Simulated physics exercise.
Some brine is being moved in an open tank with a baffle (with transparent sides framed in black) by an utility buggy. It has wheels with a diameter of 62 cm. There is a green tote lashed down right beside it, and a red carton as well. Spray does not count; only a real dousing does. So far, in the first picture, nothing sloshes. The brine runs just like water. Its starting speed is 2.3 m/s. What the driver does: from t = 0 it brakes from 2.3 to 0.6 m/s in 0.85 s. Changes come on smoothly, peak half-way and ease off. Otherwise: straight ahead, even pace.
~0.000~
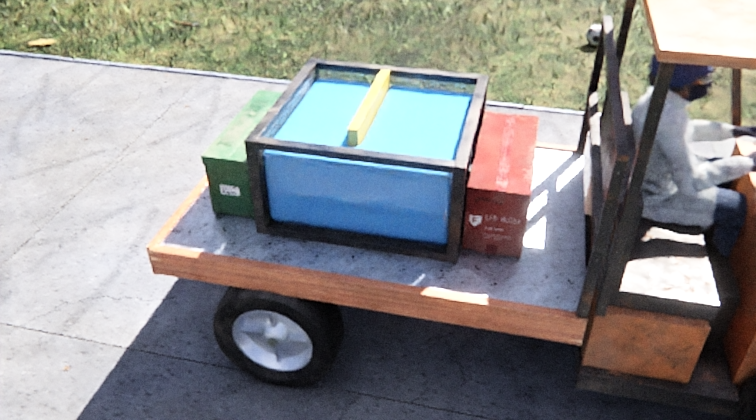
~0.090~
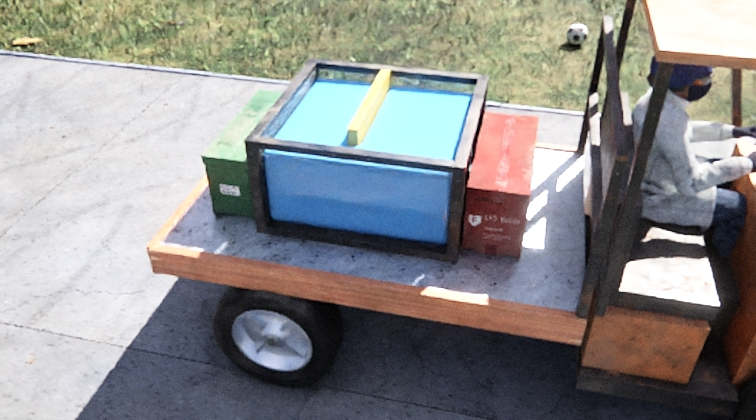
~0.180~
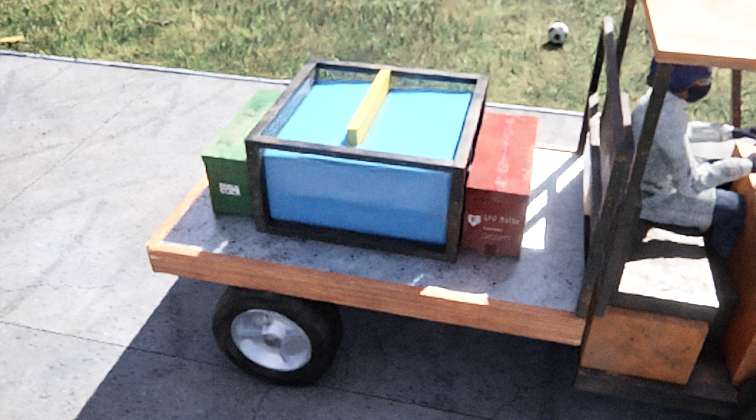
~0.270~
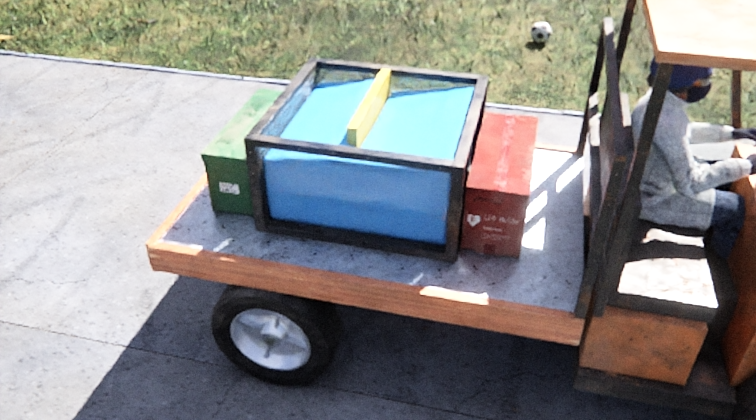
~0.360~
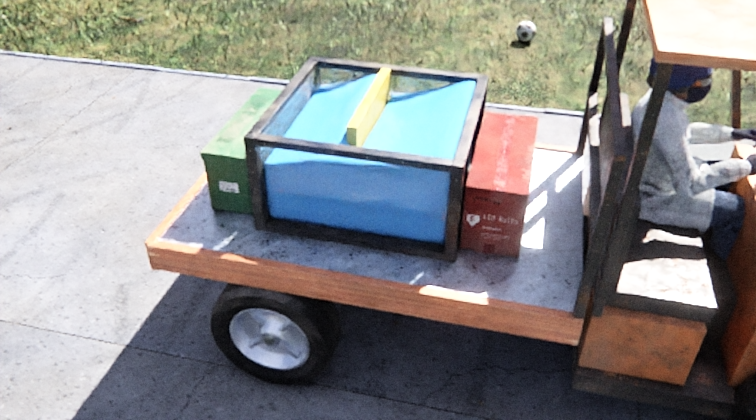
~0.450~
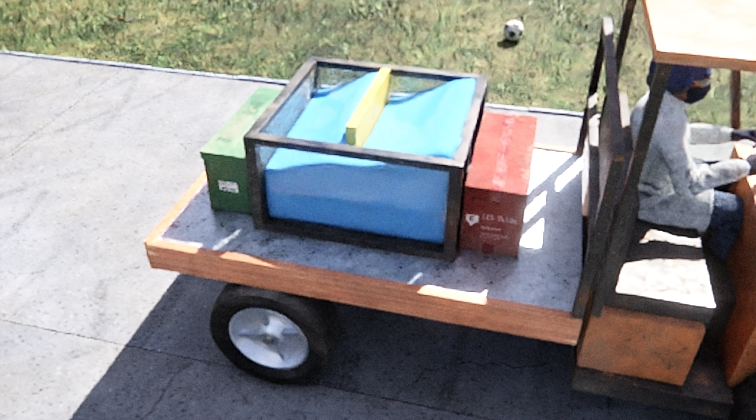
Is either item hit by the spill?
Green tote - left untouched. Red carton - reached by the liquid.
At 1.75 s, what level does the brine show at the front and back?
About 34 cm in front and 42 cm behind.
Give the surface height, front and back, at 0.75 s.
At the front 46 cm, at the back 30 cm.
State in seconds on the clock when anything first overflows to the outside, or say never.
About 0.8 s.
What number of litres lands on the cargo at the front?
I'd guess close to 4 litres land there.
After 0.75 s it stands 30 cm high behind and 45 cm in front; 1 per cent has gone over the front.
After 1.25 s it stands 30 cm high behind and 38 cm in front; 2 per cent has gone over the front.
After 1.75 s it stands 42 cm high behind and 34 cm in front; 2 per cent has gone over the front.
After 3.84 s 3 per cent has gone over the front; the green tote has caught a few drops and the red carton 4 litres.
